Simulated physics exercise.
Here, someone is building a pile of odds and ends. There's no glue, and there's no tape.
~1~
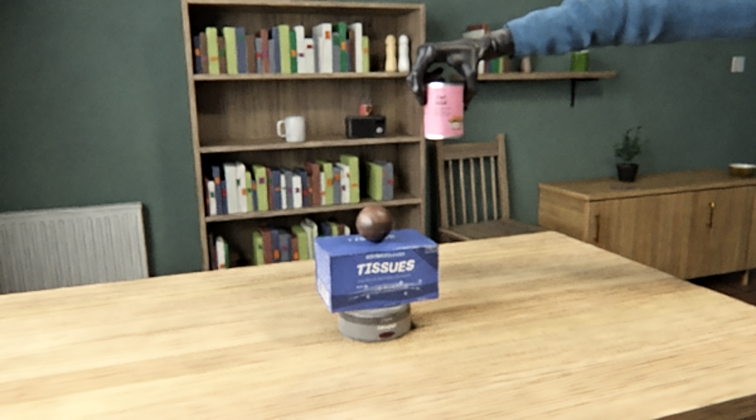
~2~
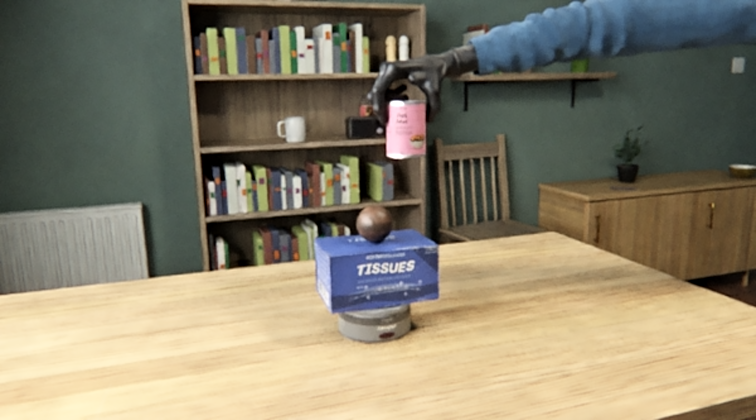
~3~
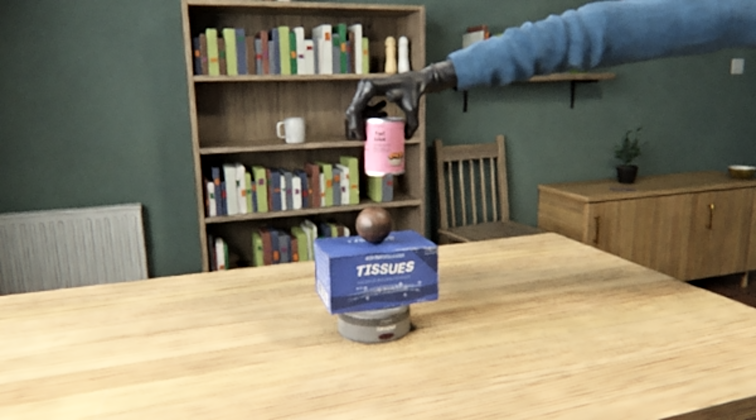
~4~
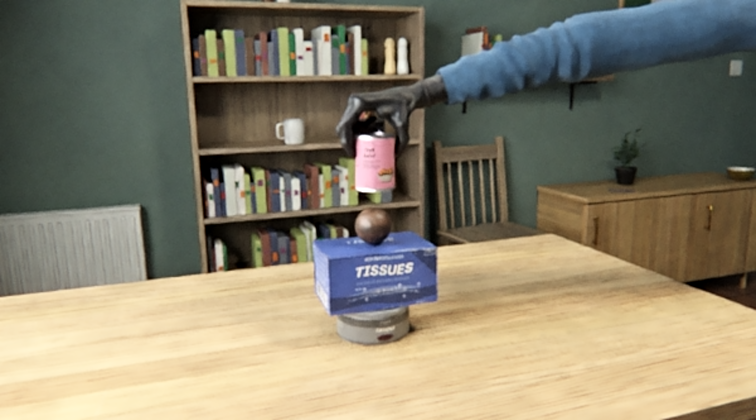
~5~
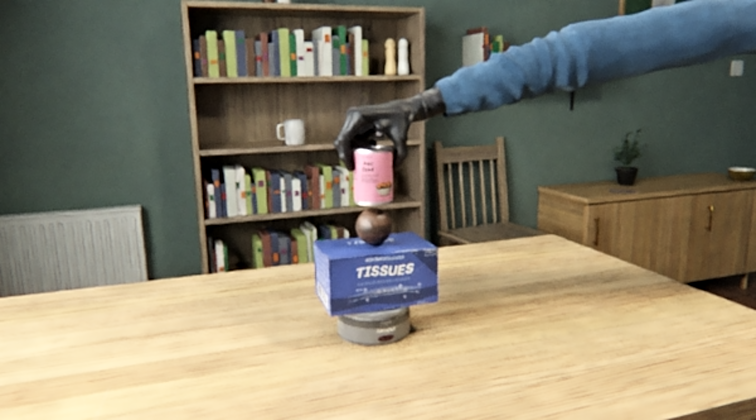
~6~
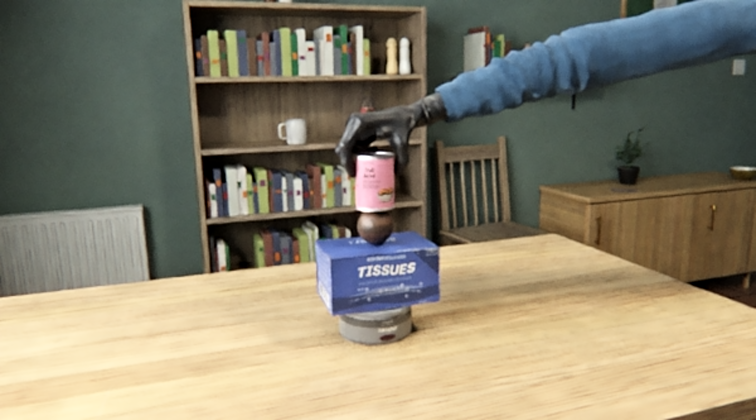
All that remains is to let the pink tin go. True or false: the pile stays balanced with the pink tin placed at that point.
False.
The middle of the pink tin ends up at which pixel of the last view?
Roughly at pixel (384, 266).
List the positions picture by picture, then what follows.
In the first picture, on its way; pink tin (444, 110); grey tub (374, 312).
In the second picture, on its way; pink tin (406, 129); blue box (376, 269).
In the third picture, on its way; pink tin (385, 146); brown ball (374, 225).
In the fourth picture, on its way; pink tin (375, 162); grey tub (373, 315).
In the fifth picture, on its way; pink tin (373, 175); blue box (375, 271).
In the sixth picture, set down, still held; pink tin (375, 181); brown ball (376, 226).
Then, 1.60 s later than the last frame, pink tin tilted by 31° near (376, 182).
Then, 1.70 s later than the last frame, pink tin now fallen; brown ball moved a little.
Then, 1.80 s later than the last frame, brown ball moved about its own width.
Then, 1.90 s later than the last frame, as before.
When it is over, fallen, pink tin; moved from the start, brown ball; the other 2 as before. End places, in pixels of the last picture, pink tin near (384, 267). The pile comes apart.
